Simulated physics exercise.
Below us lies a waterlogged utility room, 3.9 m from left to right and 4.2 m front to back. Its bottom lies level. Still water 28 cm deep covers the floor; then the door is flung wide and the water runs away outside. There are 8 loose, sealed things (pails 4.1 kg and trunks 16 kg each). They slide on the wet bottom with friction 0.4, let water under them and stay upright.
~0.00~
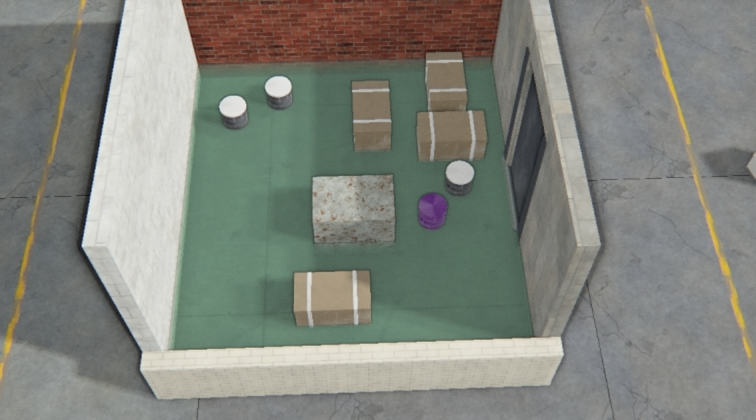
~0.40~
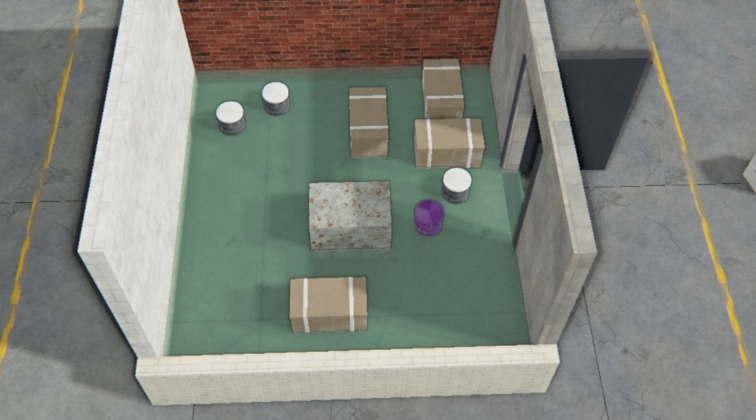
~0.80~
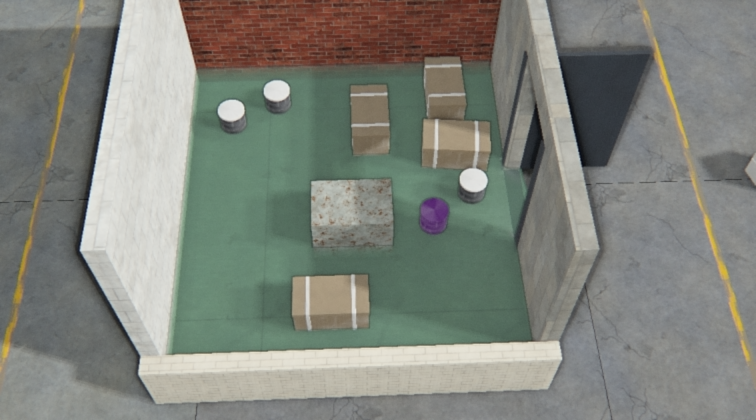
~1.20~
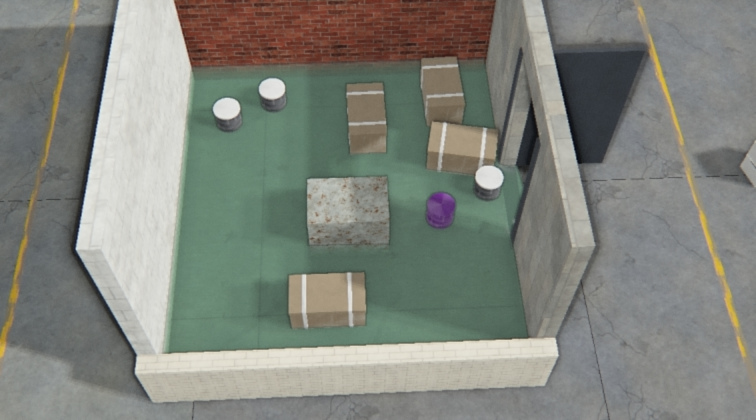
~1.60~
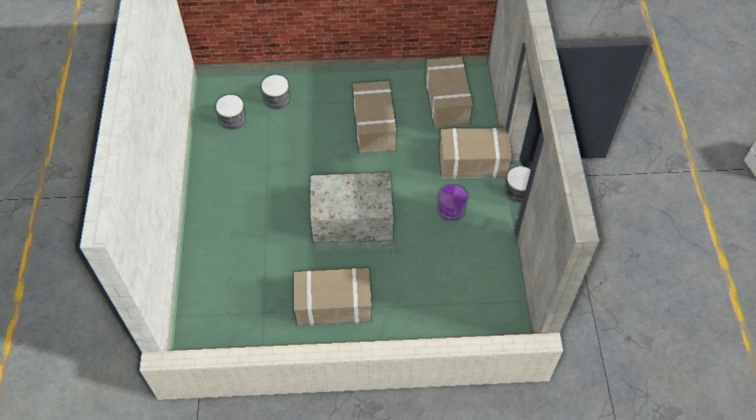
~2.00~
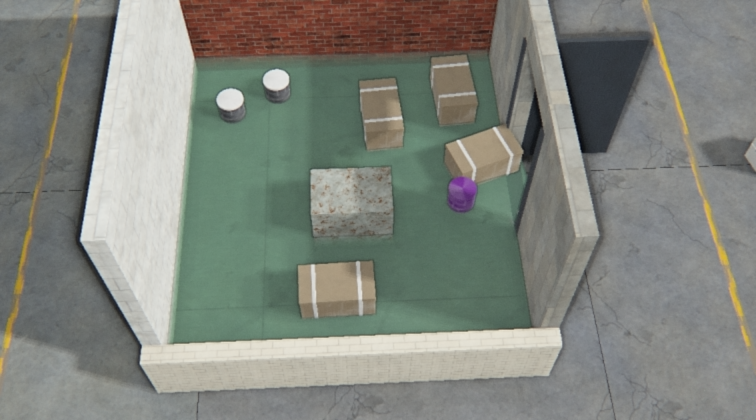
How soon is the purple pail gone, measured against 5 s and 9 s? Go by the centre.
Expect it before the first time.
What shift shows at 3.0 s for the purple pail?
About 80 cm.
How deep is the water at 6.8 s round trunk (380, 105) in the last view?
Roughly 20 cm.
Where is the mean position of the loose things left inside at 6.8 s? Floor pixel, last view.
Near (345, 172).
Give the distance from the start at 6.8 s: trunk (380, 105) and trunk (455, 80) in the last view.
In that order: 120 cm, washed out.
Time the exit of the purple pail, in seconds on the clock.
Near 3.5 s.
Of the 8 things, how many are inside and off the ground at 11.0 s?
I count 3.
After 3.0 s the purple pail is near (502, 207), 0.8 m from its start, afloat; 2 of 8 are out; 6 afloat.
After 6.8 s the purple pail has gone out (at 3.5 s); 4 of 8 are out; 4 afloat.
After 11.0 s the purple pail has gone out (at 3.5 s); 5 of 8 are out; 3 afloat.
After 15.0 s the purple pail has gone out (at 3.5 s); 5 of 8 are out; 3 afloat.
